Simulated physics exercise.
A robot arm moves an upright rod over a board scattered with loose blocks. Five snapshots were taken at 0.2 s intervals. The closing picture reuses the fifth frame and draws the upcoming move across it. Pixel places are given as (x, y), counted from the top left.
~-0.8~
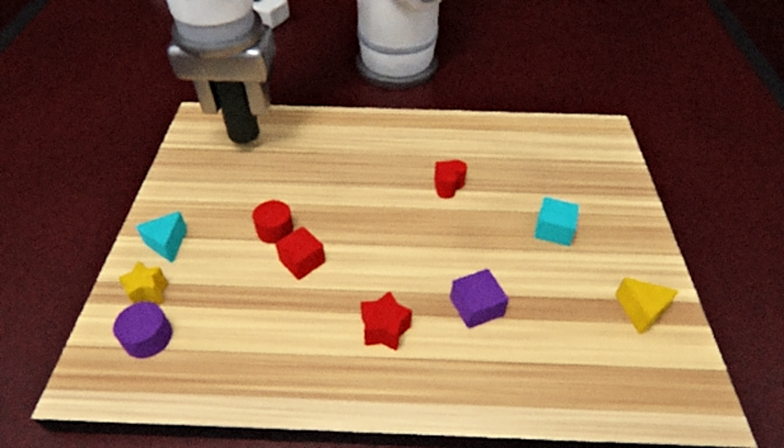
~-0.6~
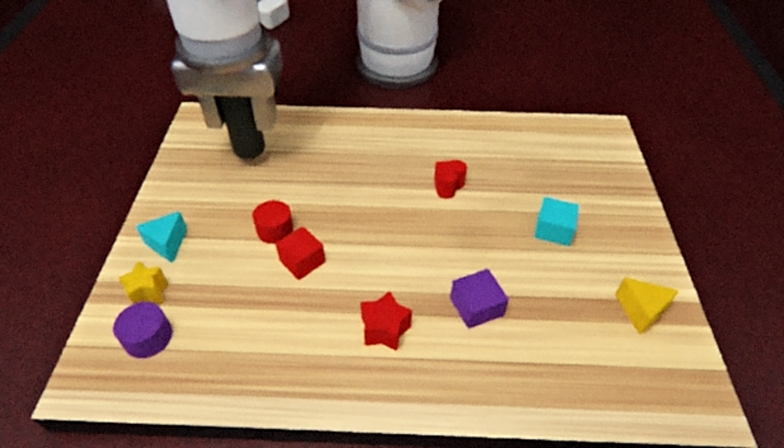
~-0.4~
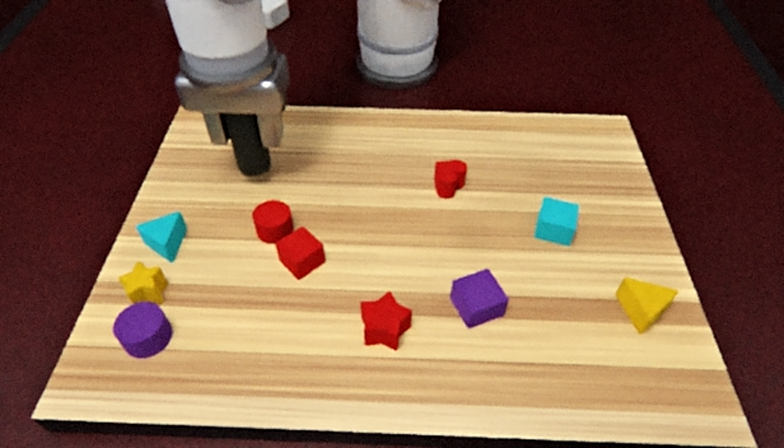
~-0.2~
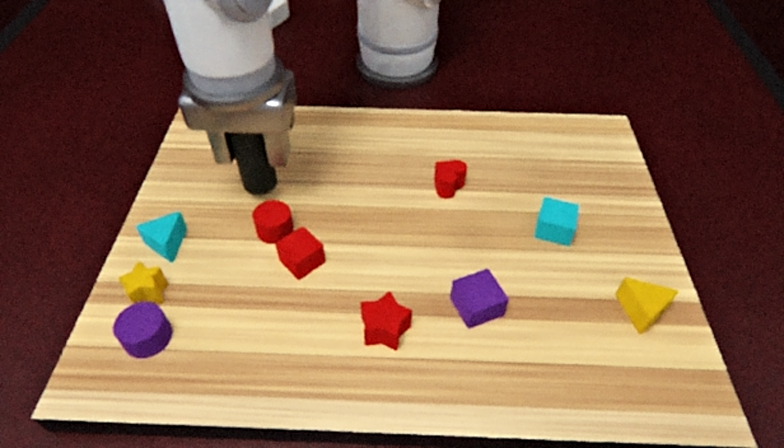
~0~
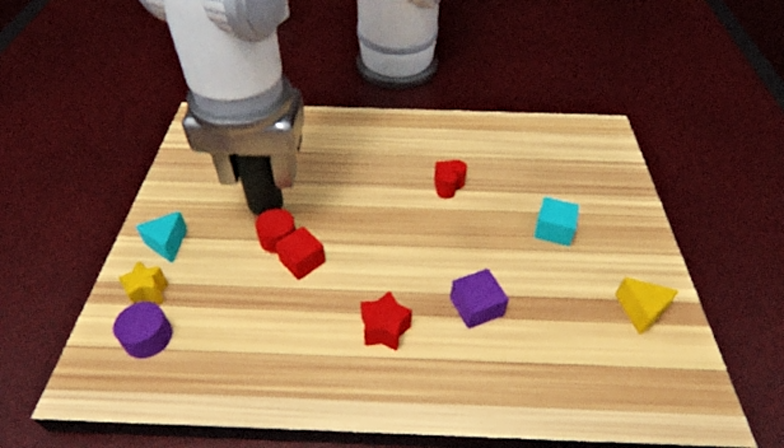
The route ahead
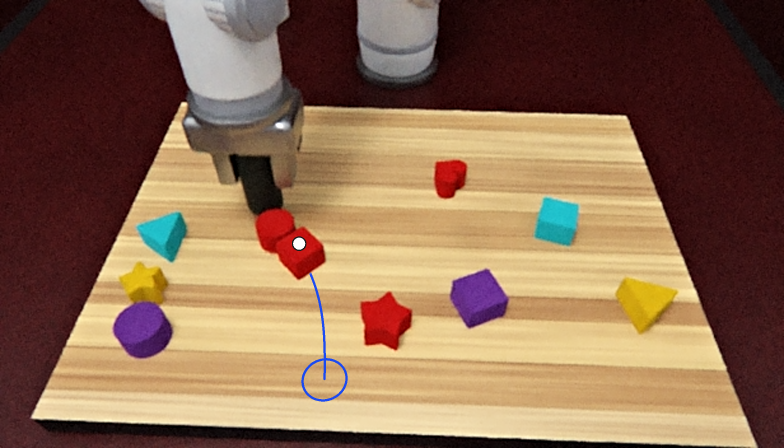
On a light wooden board scattered with small coloured blocks, a robot arm moves its dark upright rod forward and slightly right, then nudges the red round block a little toward the viewer, beside the red cube.
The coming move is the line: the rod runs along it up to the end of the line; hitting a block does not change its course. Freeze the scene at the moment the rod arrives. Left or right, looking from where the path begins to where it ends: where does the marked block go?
Left.
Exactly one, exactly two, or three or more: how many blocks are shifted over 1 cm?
I reckon the push displaces three or more of the blocks by more than 1 cm.
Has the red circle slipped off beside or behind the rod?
Short answer: Yes.
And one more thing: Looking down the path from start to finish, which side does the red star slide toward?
Moves left.
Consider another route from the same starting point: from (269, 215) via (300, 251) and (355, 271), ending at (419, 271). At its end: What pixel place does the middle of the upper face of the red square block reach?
The middle of its upper face will lie at (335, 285).
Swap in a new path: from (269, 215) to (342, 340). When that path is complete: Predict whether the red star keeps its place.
At the end of the path, it will have moved.
The line goes from (269, 215) via (301, 256) and (321, 310), ending at (325, 379); the dot is on the red square block.
What follows on the original path. One third of the way, rod at (299, 246); red circle at (288, 270); red square block at (326, 277), turned 40° anticlockwise.
Two thirds of the way, rod at (320, 302); red circle at (277, 310); red square block at (354, 316), turned 80° anticlockwise; red star at (398, 316).
At the end, rod at (323, 371); red circle at (276, 311); red square block at (366, 340), turned 140° anticlockwise; red star at (404, 317), turned 20° anticlockwise.
